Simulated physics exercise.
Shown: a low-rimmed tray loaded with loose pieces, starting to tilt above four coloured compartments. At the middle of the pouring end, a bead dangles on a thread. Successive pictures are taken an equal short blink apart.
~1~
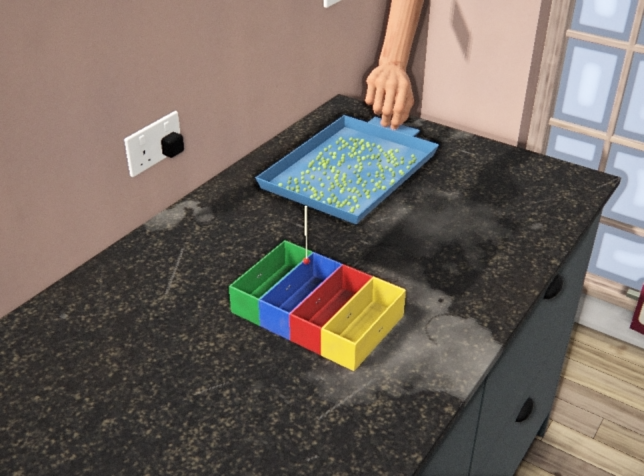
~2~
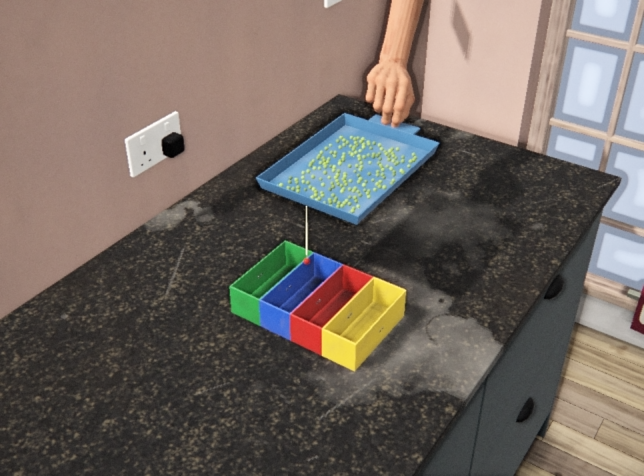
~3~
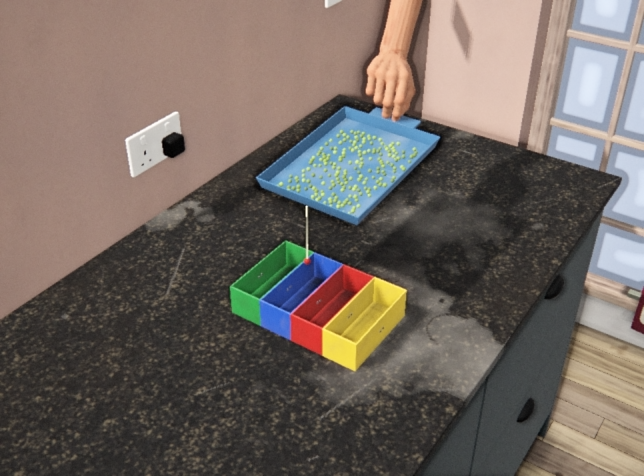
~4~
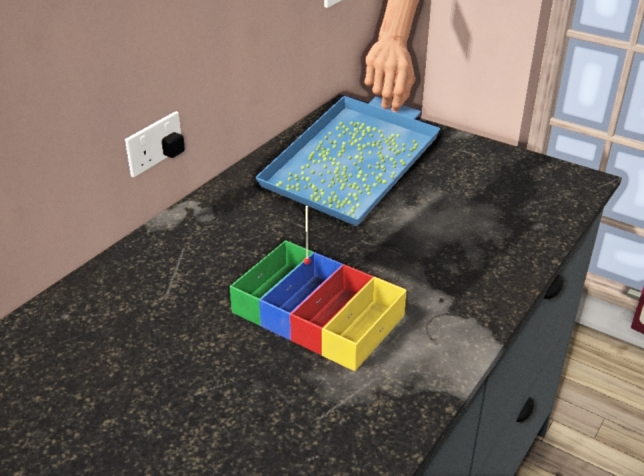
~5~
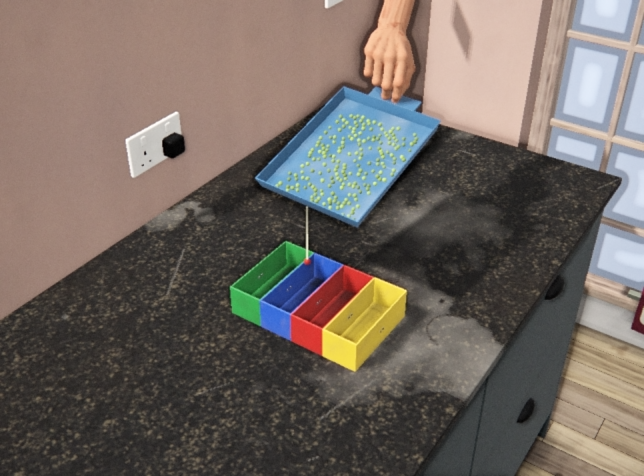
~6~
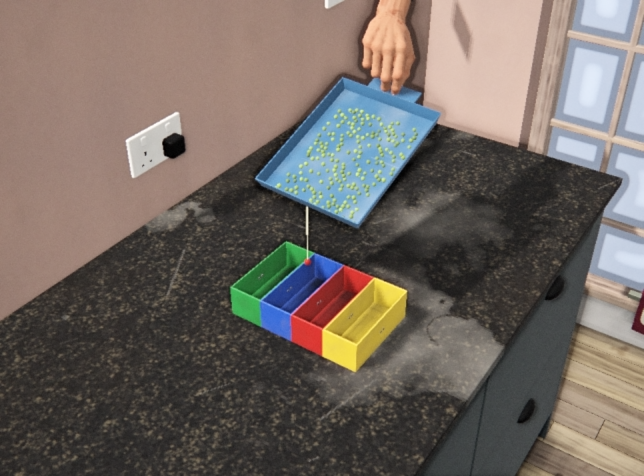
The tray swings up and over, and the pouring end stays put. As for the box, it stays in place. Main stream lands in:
Red.
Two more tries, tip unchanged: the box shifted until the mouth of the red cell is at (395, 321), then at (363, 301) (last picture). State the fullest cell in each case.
That green cell, and then the blue one.
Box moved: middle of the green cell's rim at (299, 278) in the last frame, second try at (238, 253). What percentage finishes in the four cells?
About 100% and about 60%.
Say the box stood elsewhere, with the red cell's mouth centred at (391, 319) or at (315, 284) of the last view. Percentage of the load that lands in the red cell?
0 %, 30 %.
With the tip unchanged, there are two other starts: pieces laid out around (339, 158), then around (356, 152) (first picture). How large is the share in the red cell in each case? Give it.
It would be 50 in a hundred, and then 70 in a hundred.
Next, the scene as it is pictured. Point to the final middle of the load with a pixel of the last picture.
Around (324, 322).
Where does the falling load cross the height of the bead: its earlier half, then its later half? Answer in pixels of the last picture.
The early half goes through (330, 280), the late half through (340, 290).
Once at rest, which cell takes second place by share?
That would be the blue one.
Just after the last frame, tray tipped steeply; almost all on the tray; just a few in the yellow cell; just a few in the red cell; just a few in the green cell; about a tenth falling or outside the box.
A moment on, tray tipped past a quarter turn; about a tenth on the tray; roughly a third in the red cell; about a tenth in the blue cell; about a tenth in the yellow cell; just a few in the green cell; roughly a third falling or outside the box.
Further on, tray tipped past a quarter turn; roughly two thirds in the red cell; roughly a quarter in the blue cell; about a tenth in the yellow cell; just a few in the green cell; just a few falling or outside the box.
When it is over, tray tipped past a quarter turn; roughly two thirds in the red cell; roughly a quarter in the blue cell; about a tenth in the yellow cell; just a few in the green cell; just a few outside the box.
